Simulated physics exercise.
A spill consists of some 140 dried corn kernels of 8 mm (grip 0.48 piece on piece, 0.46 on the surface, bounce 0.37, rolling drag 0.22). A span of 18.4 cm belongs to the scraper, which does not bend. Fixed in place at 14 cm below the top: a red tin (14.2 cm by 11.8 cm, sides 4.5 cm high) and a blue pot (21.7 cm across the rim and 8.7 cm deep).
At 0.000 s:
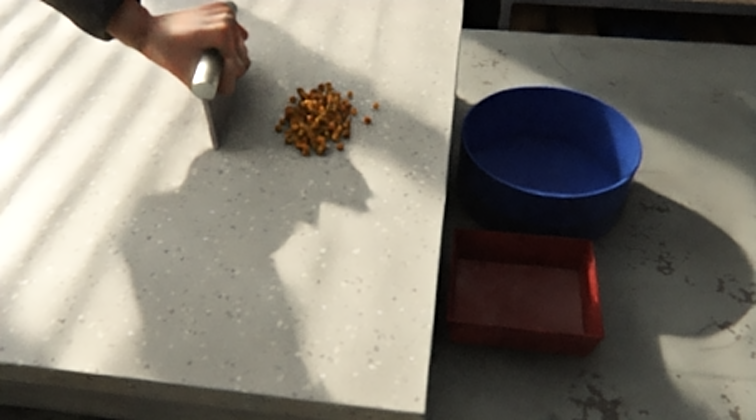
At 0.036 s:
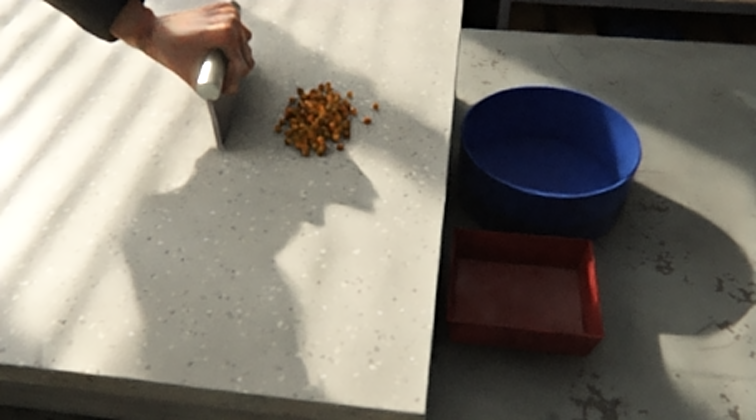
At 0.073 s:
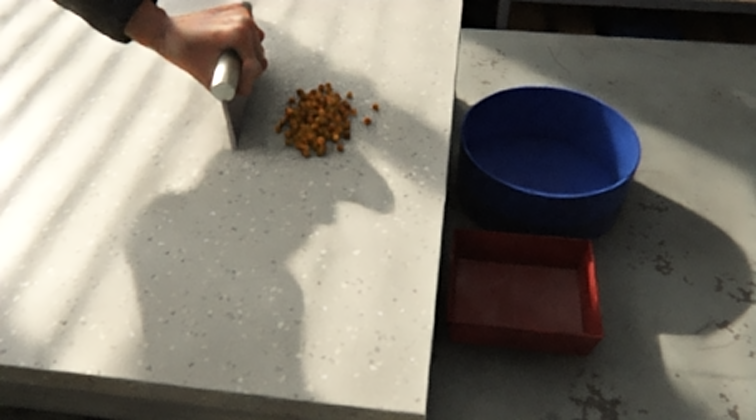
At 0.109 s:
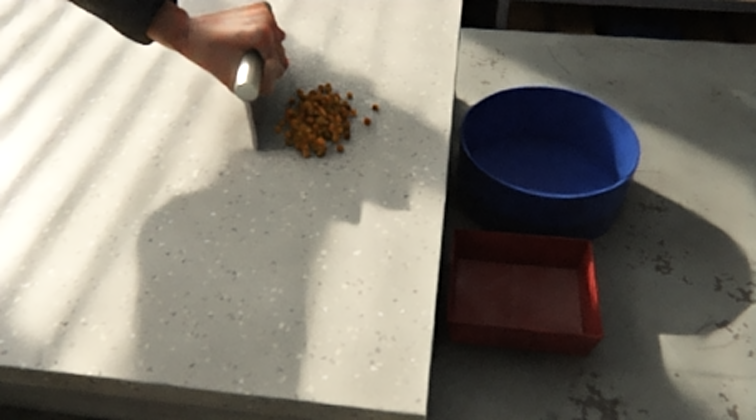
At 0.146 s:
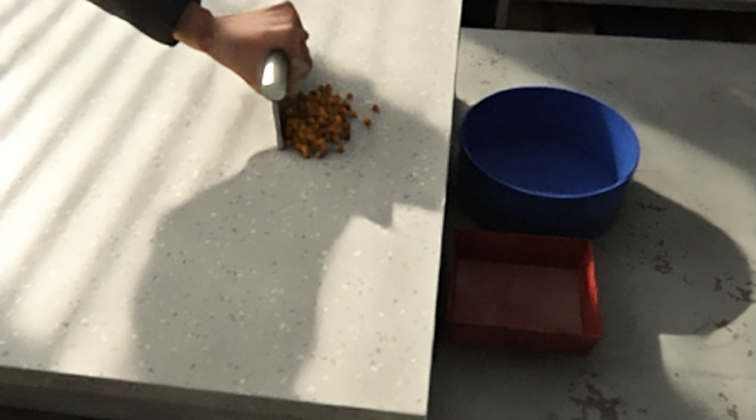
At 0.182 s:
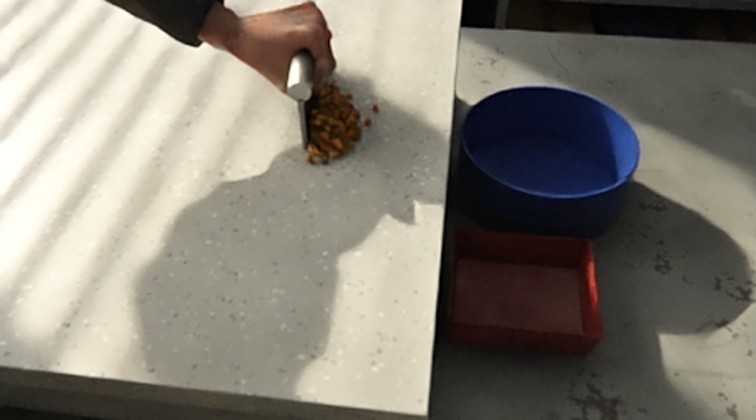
A hand slides a scraper rightward across the table and pushes into the small orange-brown pile.
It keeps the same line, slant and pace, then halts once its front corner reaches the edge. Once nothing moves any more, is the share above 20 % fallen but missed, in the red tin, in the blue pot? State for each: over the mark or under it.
Missed: Under, red tin: Under, blue pot: Over.
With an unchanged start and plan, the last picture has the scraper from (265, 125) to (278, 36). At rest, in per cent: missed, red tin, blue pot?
It ends with 40 missed, red tin at 25 and blue pot at 5.
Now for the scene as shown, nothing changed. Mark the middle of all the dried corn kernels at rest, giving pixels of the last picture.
(531, 199).
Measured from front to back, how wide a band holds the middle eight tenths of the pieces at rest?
Close to 18 cm front to back.
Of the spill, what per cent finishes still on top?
10 %.
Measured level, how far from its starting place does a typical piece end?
It comes to about 26 cm.
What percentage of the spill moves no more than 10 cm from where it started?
Close to 5 per cent, by my estimate.
After 0.34 s, scraper 21 cm from its start, spill 16 cm wide; still on top 100 %.
Then, at 0.51 s, scraper 25 cm from its start, spill 19 cm wide; blue pot 70 %, off the edge, not caught 15 %, still on top 10 %.
Then, at 0.64 s, scraper 25 cm from its start, spill 21 cm wide; blue pot 75 %, off the edge, not caught 10 %, still on top 10 %.
At rest (1.1 s), red tin 0 %, blue pot 75 %, fallen but missed 10 %, still on top 10 %.
